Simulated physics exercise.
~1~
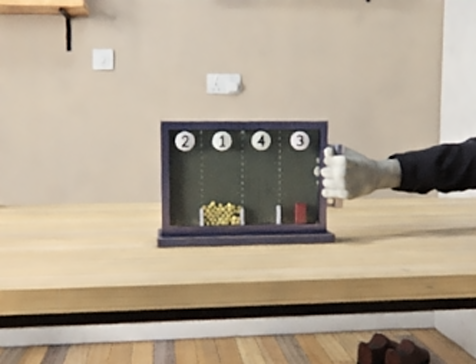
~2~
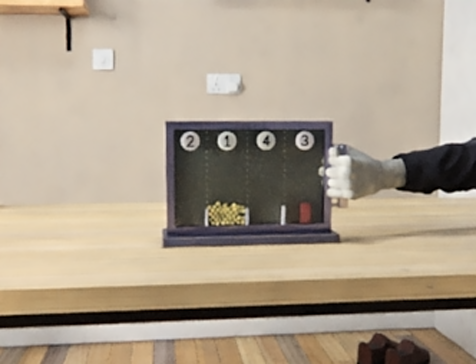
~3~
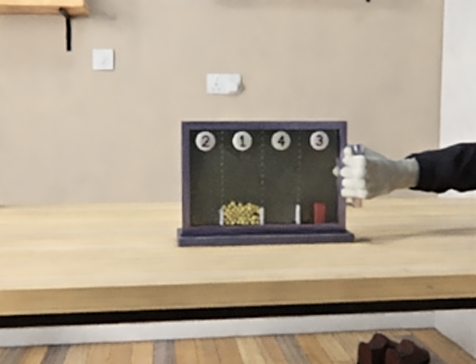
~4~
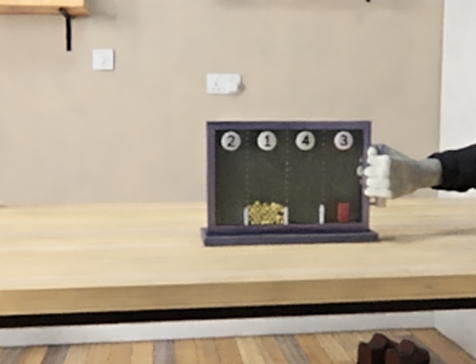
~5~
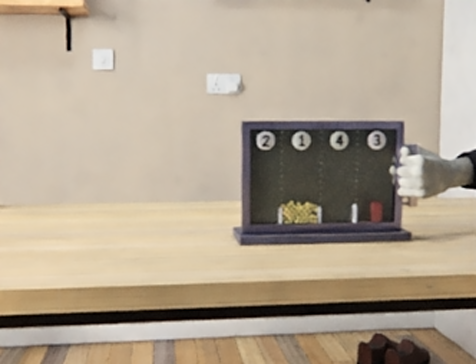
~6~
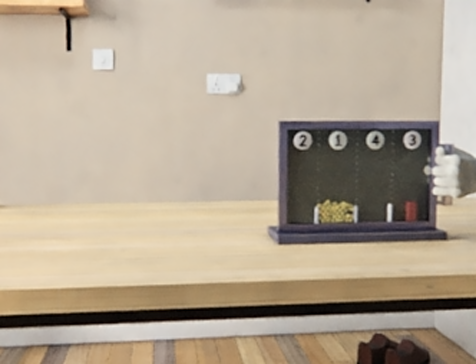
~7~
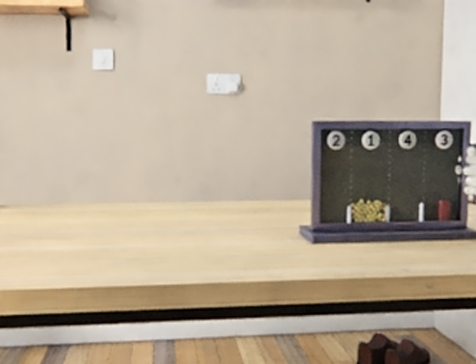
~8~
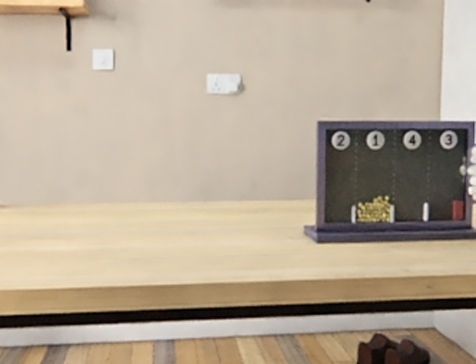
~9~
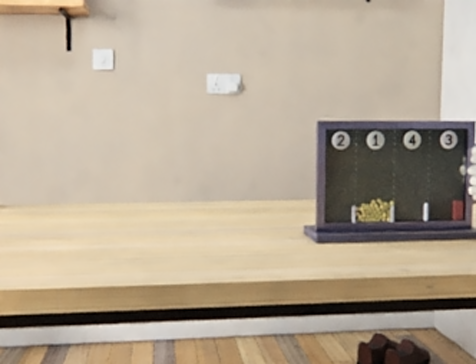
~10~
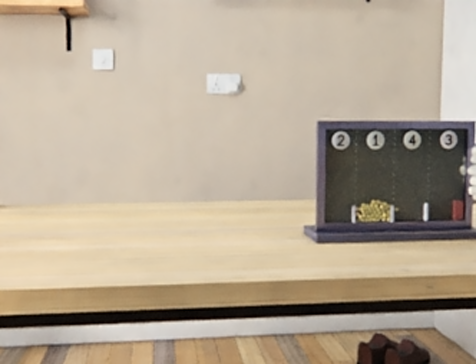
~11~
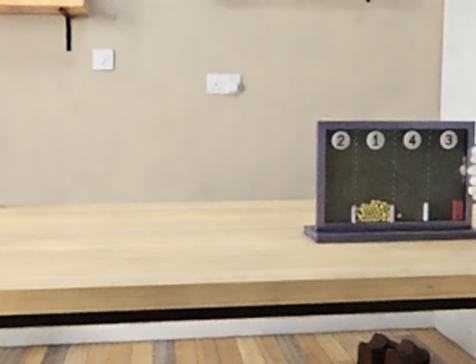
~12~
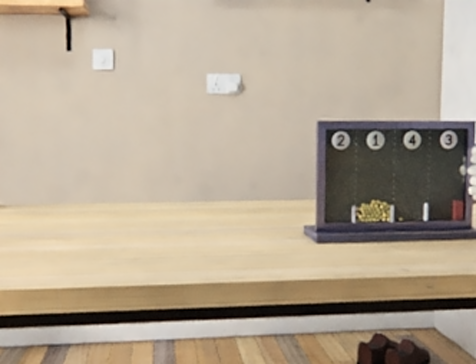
Gloved hand sliding a dark upright tray of yellow beans and a red block rightward along a wooden table, then stopping.
